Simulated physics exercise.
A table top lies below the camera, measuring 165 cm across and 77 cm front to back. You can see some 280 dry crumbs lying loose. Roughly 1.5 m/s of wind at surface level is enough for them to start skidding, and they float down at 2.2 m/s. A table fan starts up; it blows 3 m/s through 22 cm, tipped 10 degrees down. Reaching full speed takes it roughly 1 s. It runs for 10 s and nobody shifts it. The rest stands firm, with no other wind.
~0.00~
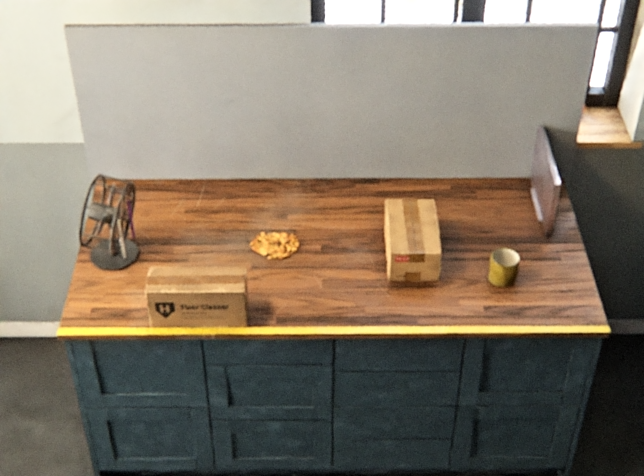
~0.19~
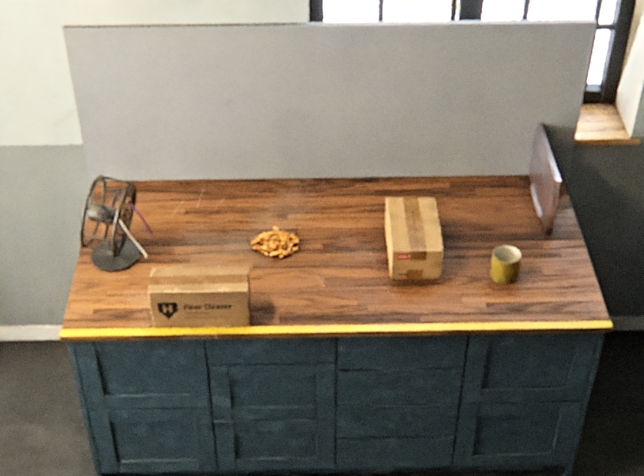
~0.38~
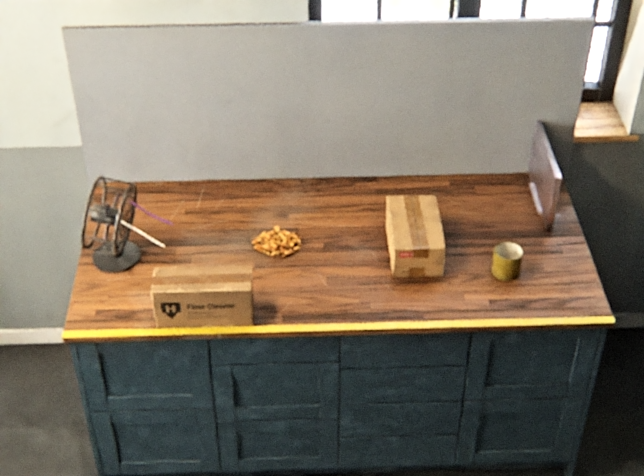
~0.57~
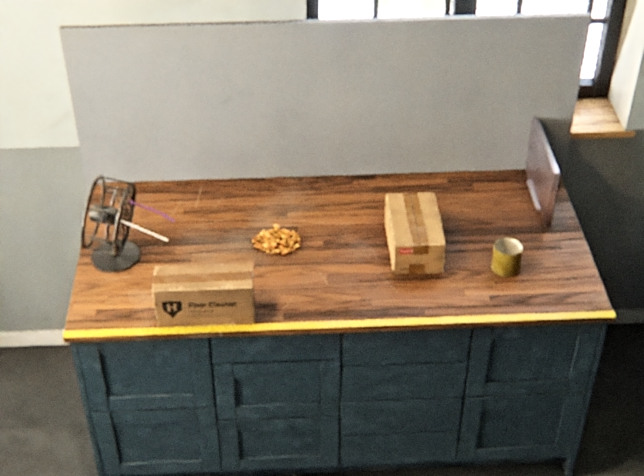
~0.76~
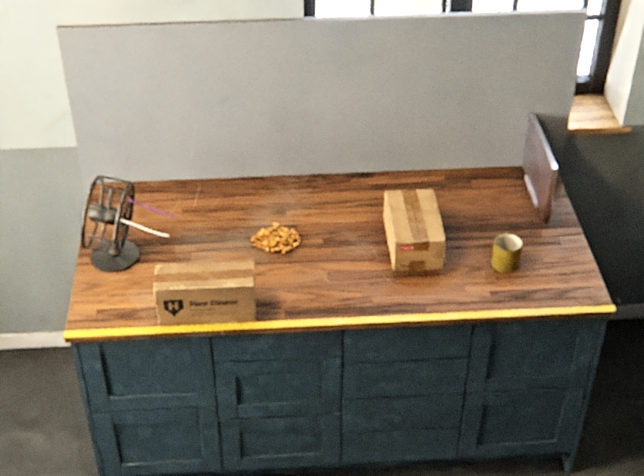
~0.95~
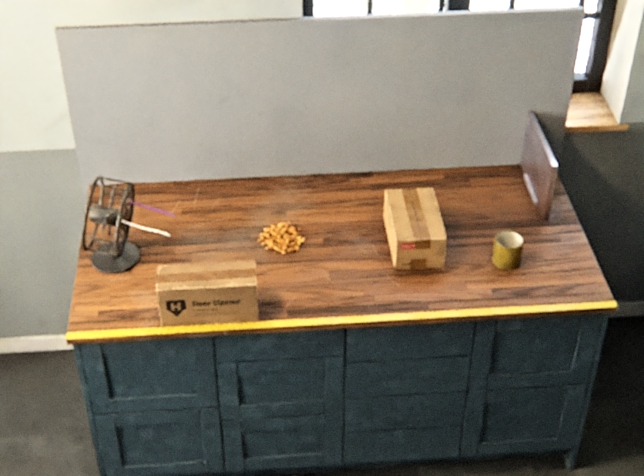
On a wooden table top with a yellow front edge, a small heap of orange crumbs lies between a dark table fan on the left and boxes and a tin. A pale strip lifts out from the fan and points right, while the crumbs stay put, then some shift slightly rightward.
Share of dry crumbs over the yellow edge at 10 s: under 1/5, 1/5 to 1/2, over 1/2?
The share beyond that edge will come out smaller than a fifth.
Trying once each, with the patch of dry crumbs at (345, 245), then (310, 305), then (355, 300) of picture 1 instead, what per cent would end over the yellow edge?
Results, one try each: 0 %, 60 %, 100 %.
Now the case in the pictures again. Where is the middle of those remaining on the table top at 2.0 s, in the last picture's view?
(403, 174), roughly.
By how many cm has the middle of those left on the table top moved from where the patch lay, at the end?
Roughly 75 centimetres.
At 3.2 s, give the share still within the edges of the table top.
Near 100 percent remain.
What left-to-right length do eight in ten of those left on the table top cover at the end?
Roughly 40 cm.
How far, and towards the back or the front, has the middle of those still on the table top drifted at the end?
Shifted backward by about 35 cm.
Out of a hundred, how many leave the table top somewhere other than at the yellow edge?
The share comes to some 0 per cent.
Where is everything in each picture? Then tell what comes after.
In the first frame, the middle of the dry crumbs is near (275, 246), none has stirred yet and the mouth of the table fan is at (108, 214).
In the second frame, the middle of the dry crumbs is near (276, 245), none has stirred yet and the yellow edge is centred on (337, 332).
In the third frame, the middle of the dry crumbs is near (277, 244), none has stirred yet, the top of a box is at (202, 278) and the top of a box is at (416, 221).
In the fourth frame, the middle of the dry crumbs is near (277, 243) and none has stirred yet.
In the fifth frame, the middle of the dry crumbs is near (276, 241) and none has stirred yet.
In the sixth frame, the middle of the dry crumbs is near (284, 239), the farthest in sight from the table fan is at (303, 240) and about 35 % have left their places.
After 2.0 s, 97 % are on the move or not yet settled, 0 % are over the yellow edge; the middle of those still in play is near (403, 174).
After 3.2 s, 76 % are on the move or not yet settled, 0 % are over the yellow edge; the middle of those still in play is near (411, 175).
After 5.5 s, 72 % are on the move or not yet settled, 0 % are over the yellow edge; the middle of those still in play is near (444, 171).
After 10.0 s, at the end, 0 % are over the yellow edge; the middle of those still in play is near (456, 169).
